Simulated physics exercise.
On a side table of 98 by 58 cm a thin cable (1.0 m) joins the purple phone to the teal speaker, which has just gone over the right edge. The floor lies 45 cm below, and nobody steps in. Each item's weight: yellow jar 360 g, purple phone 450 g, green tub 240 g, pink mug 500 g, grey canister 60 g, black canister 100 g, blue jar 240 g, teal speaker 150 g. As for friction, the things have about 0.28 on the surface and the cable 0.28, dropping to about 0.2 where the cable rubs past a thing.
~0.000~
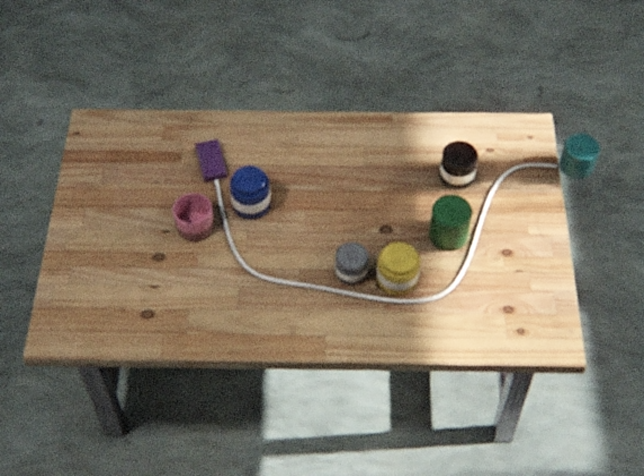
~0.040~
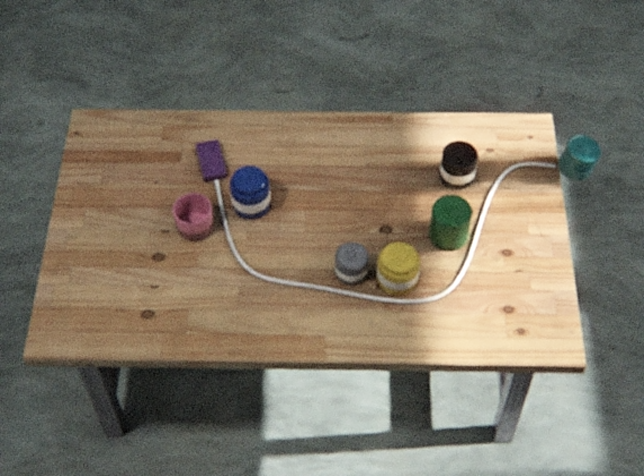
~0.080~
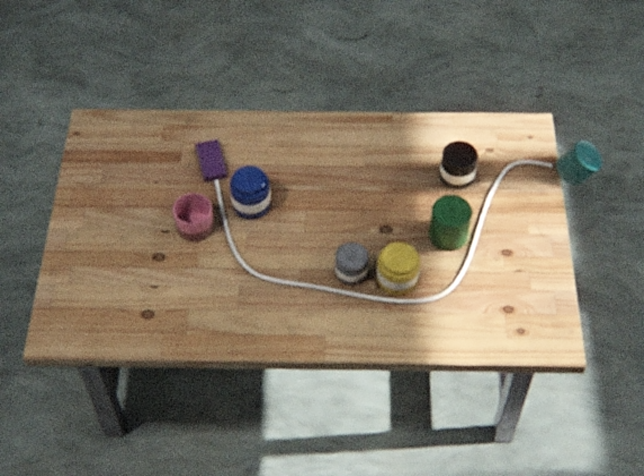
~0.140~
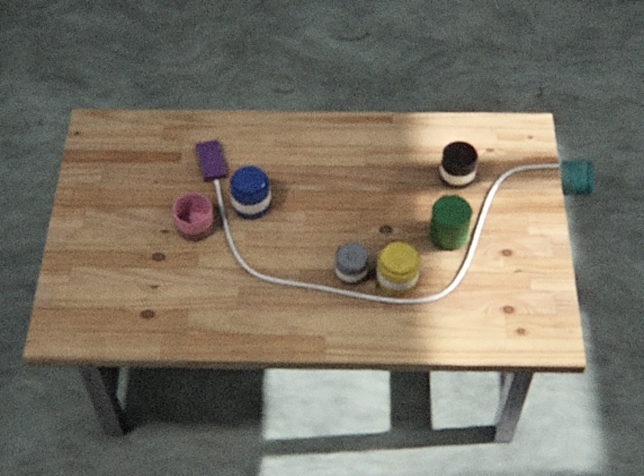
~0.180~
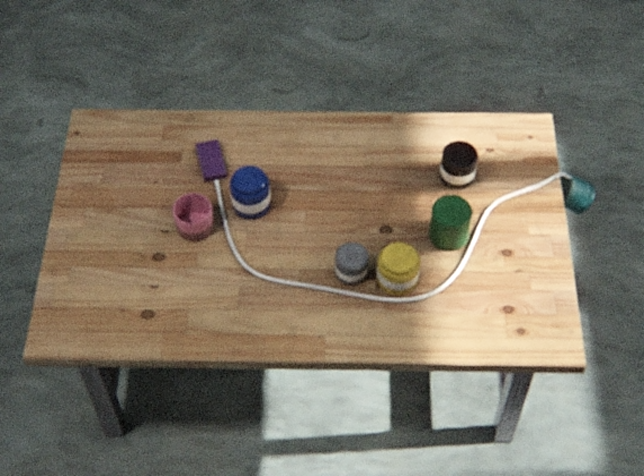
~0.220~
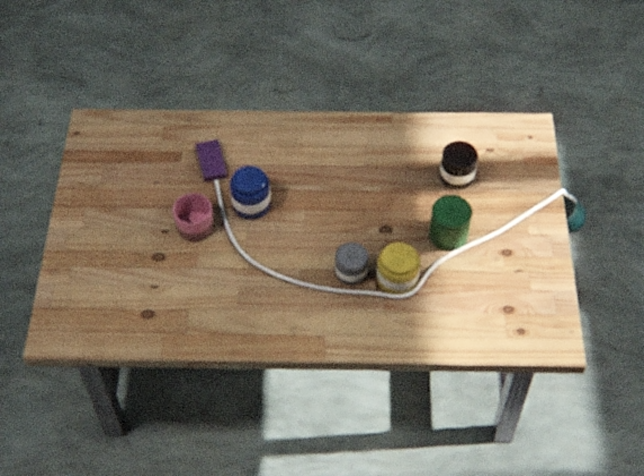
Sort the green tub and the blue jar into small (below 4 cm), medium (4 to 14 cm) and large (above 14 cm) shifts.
Shifts - green tub: Small; blue jar: Small.
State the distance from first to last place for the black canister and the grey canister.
The black canister ends up 0 cm from where it began, and the grey canister 10 cm.
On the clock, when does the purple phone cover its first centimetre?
Answer: Purple phone, 0.34 s.
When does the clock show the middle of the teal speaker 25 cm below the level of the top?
Estimate: About 0.36 s.
After 0.5 s, the cable's tail end at (222, 186); blue jar 2 cm off its start, teal speaker over the edge, grey canister 10 cm off its start.
After 0.7 s, the cable's tail end at (225, 188); blue jar 2 cm off its start, teal speaker over the edge, grey canister 12 cm off its start.
After 1.0 s, the cable's tail end at (225, 188); blue jar 2 cm off its start at (259, 173), teal speaker over the edge, grey canister 12 cm off its start at (379, 210).
After 1.2 s, the cable's tail end at (225, 188); blue jar 2 cm off its start, teal speaker over the edge, grey canister 12 cm off its start.
After 2.4 s, the cable's tail end at (225, 188); blue jar 2 cm off its start at (259, 173), green tub 0 cm off its start at (453, 210), teal speaker over the edge, grey canister 11 cm off its start at (379, 210).
